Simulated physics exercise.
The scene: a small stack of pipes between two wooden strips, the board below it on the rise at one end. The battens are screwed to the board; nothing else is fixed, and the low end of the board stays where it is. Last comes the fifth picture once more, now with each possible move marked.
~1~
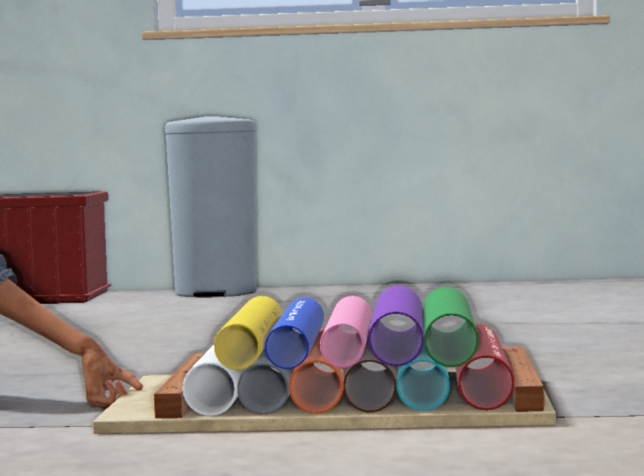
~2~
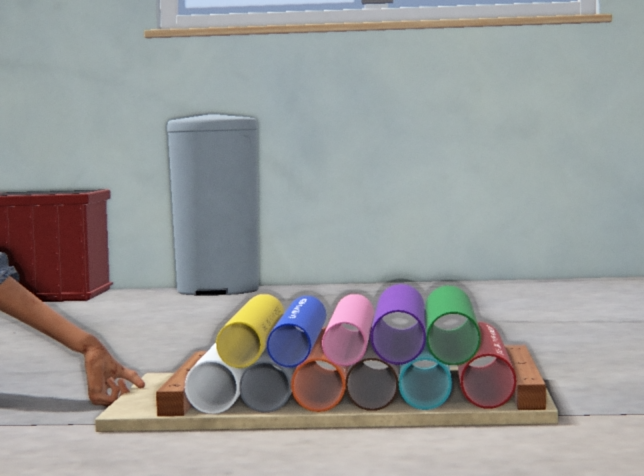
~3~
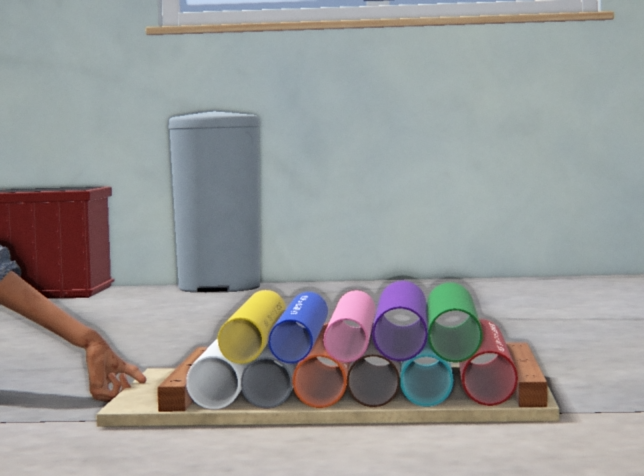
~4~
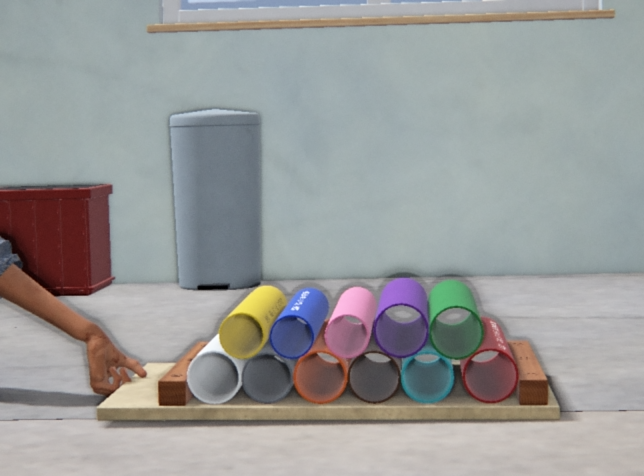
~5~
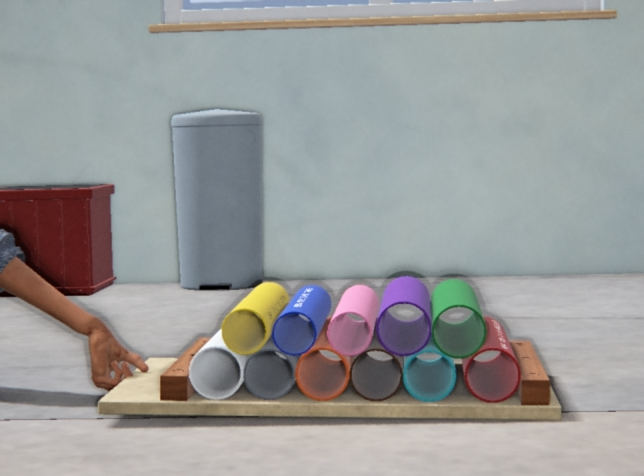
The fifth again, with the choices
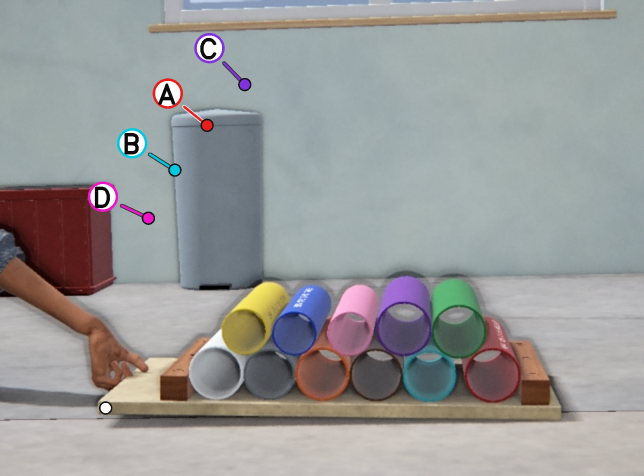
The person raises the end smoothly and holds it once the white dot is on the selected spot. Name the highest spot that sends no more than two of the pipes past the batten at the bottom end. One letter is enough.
Stop at D.
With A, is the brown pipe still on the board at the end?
Yes, with A.
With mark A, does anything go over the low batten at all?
Yes.
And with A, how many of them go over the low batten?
With A, five.
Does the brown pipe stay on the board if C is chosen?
The brown pipe: Yes.
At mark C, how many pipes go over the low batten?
At C the number is five.
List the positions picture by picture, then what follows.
The first picture shows turquoise pipe (423, 385); red pipe (486, 383); green pipe (451, 340).
The second picture shows green pipe (453, 338); purple pipe (398, 337).
The third picture shows board (333, 381); white pipe (214, 382); grey pipe (267, 383); turquoise pipe (426, 380).
The fourth picture shows board (334, 377); white pipe (215, 377); grey pipe (267, 378).
The fifth picture shows board (336, 375); white pipe (216, 372); grey pipe (270, 374).
On the marked copy, A at (207, 125); B at (175, 170); C at (245, 85); D at (148, 218); the white dot at (106, 408).
Following D. Soon after the start, board at 16°.
Later, board at 27°.
In the end, board at 27°, one over the low batten (green).
As for the rest, A five over the low batten; B five over the low batten; C five over the low batten.
